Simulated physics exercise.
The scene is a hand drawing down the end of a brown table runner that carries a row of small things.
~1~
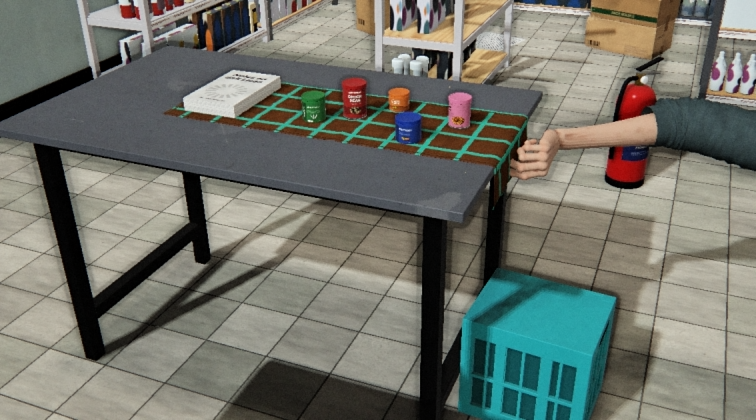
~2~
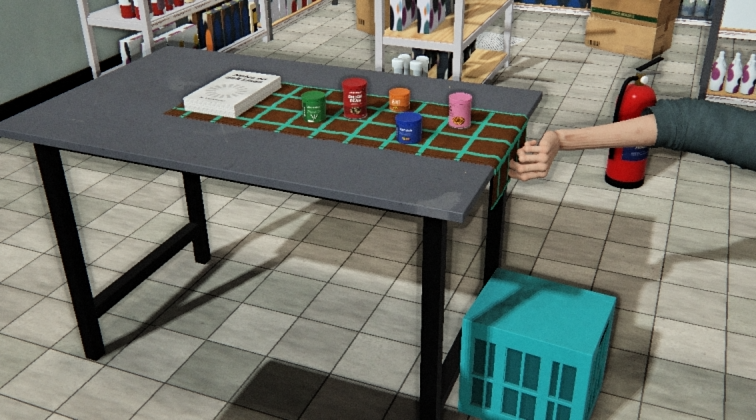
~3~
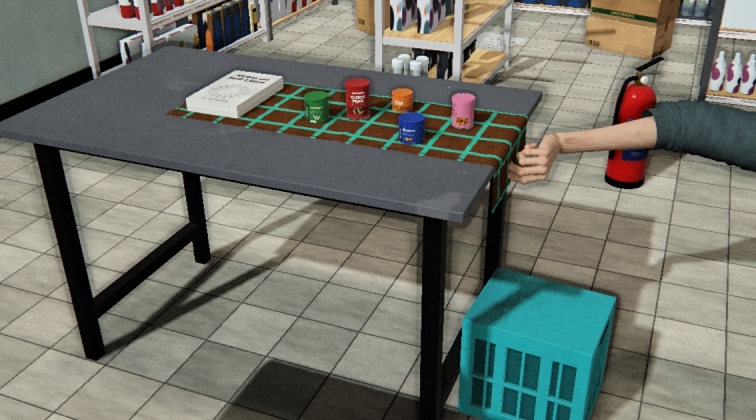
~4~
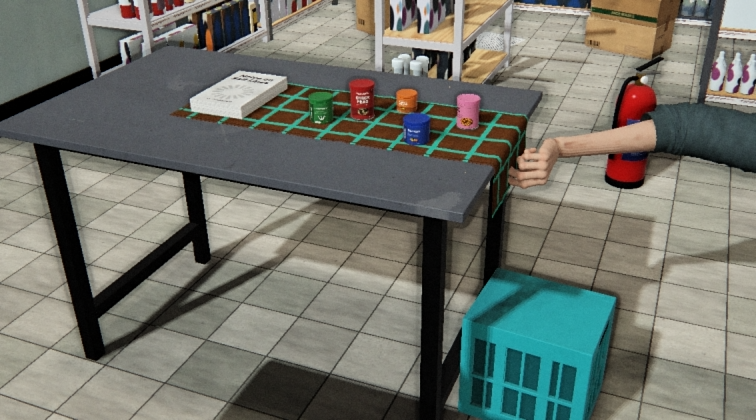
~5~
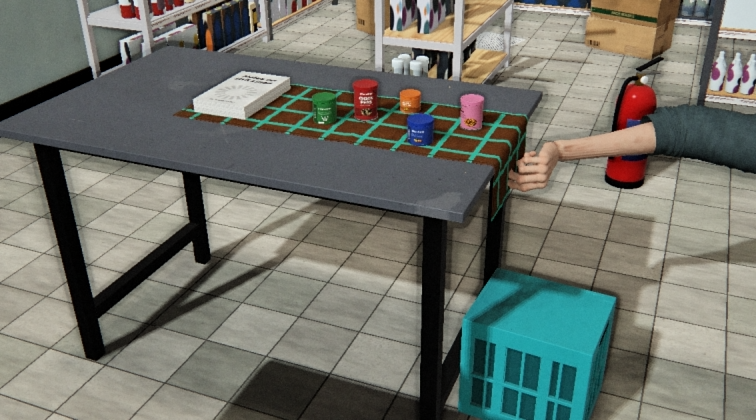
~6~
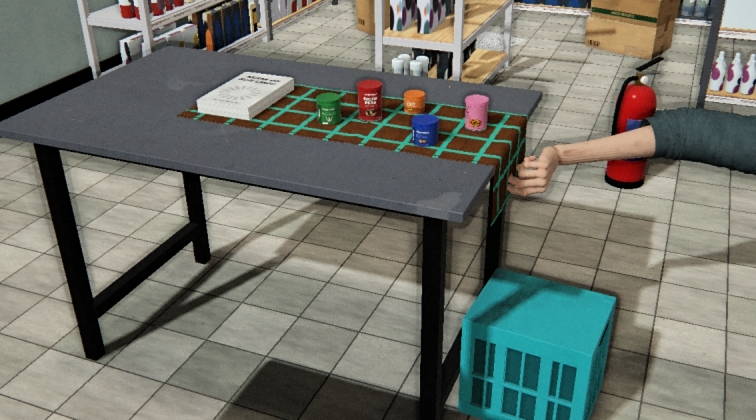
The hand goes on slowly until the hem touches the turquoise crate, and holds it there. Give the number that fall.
The number is three.
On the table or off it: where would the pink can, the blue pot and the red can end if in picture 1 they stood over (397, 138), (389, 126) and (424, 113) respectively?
Looking at each one, the pink can drops away, the blue pot drops away and the red can drops away.
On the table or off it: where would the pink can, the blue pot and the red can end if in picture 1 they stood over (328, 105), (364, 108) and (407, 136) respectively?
Here's how it goes: The pink can makes it through, the blue pot makes it through, and the red can ends up down.
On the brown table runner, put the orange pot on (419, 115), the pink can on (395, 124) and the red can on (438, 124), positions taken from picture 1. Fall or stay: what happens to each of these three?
Orange pot dropped, pink can dropped, red can dropped.
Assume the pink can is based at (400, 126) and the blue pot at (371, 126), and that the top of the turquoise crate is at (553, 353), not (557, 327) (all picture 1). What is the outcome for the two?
So the pink can leaves, and the blue pot leaves.
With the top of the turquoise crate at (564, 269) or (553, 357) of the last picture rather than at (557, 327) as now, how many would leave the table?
Counting them gives 1 and 4.
Soon after, hem near (507, 238); pink can gone.
After that, hem near (505, 283); pink can and blue pot gone.
In the end, hem on the crate; pink can, blue pot and orange pot gone. The count of fallen things is three.
